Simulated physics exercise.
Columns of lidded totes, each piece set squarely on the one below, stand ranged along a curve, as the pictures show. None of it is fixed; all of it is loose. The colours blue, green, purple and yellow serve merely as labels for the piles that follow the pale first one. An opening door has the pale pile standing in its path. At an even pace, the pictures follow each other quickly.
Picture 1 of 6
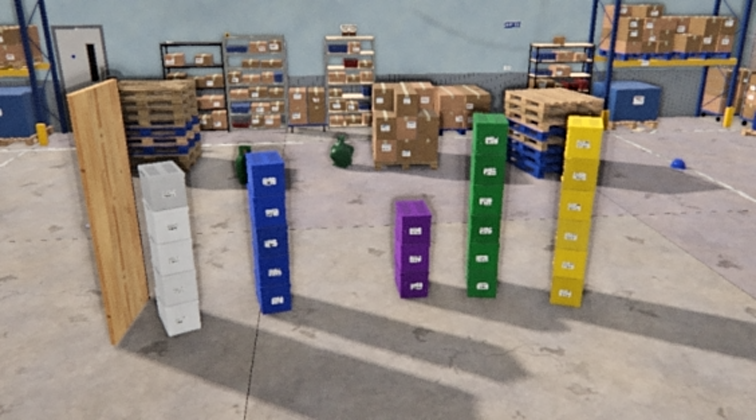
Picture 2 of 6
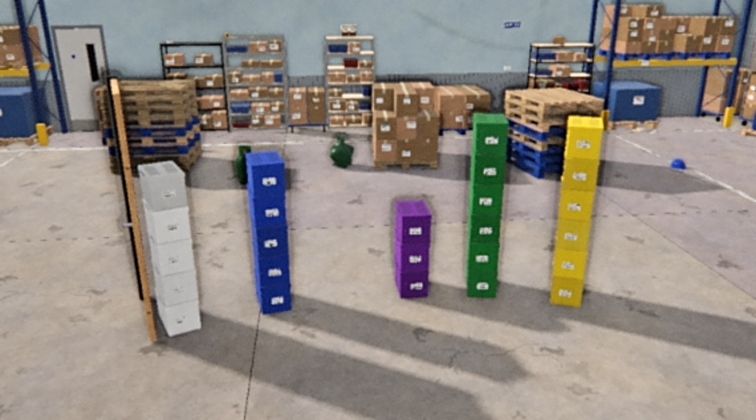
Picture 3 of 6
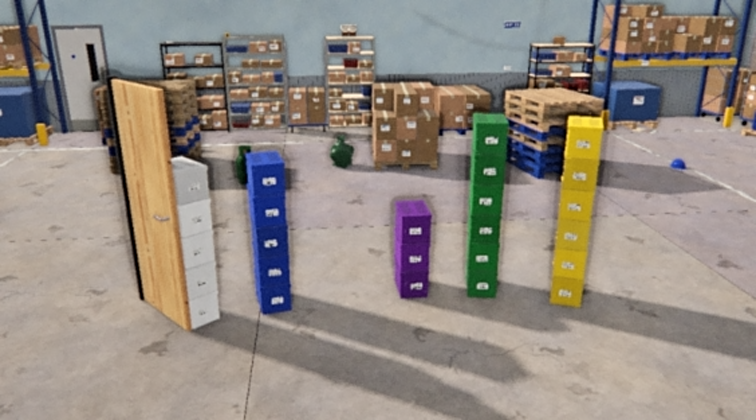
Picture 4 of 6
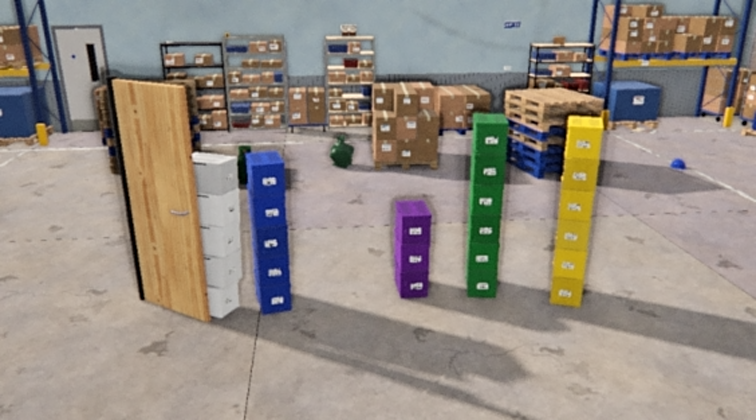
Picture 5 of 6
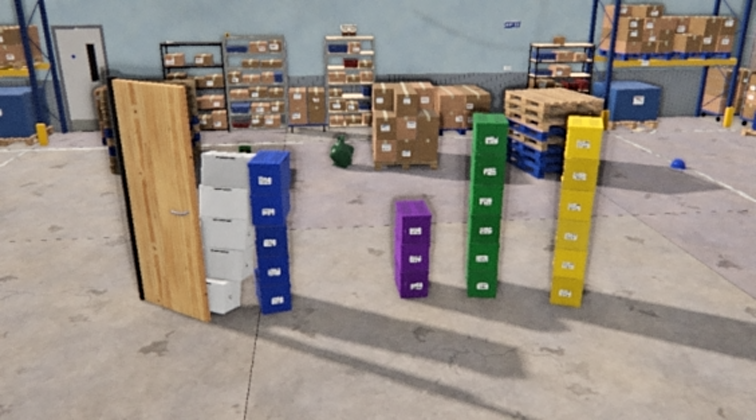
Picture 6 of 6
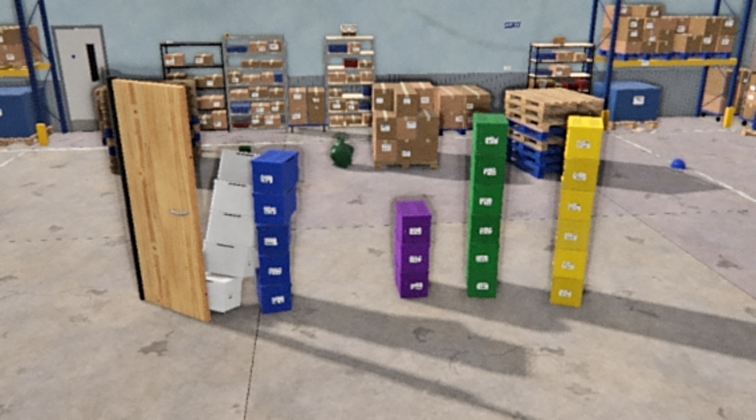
A tall wooden door stands at the left of a warehouse with a concrete floor, seen from a fixed, slightly raised viewpoint, with shelving, pallets and cartons behind. Stacks of white, blue, purple, green and yellow boxes stand in a row from left to right. The door swings round and pushes the white stack rightward against the blue one, the white stack leaning right and the upper blue boxes shifting slightly.
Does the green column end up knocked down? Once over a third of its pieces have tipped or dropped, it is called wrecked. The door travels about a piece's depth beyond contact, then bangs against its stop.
No, it stays up.
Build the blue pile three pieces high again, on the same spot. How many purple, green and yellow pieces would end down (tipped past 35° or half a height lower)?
By colour, I'd count purple 0, green 0, yellow 0.
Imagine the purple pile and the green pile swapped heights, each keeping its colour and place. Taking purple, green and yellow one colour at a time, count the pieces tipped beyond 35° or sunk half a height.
By colour: Purple 0, green 0, yellow 0.
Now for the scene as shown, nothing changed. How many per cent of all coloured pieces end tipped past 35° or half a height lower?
Roughly 0 per cent.
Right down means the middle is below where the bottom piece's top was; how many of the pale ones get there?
The count is 5.
Soon, 4 of the pale pile down; none of the 6 green totes down (0 of 20 in all colours); top green tote unmoved; top blue tote tipped barely.
A while on, 4 of the pale pile down; none of the 6 green totes down (0 of 20 in all colours); top green tote unmoved; top blue tote tipped barely.
Finally, 4 of the pale pile down; none of the 6 green totes down (0 of 20 in all colours); top green tote unmoved; top blue tote displaced a little. Seen by the last camera, middles, top green tote near (490, 134), top blue tote near (268, 172).
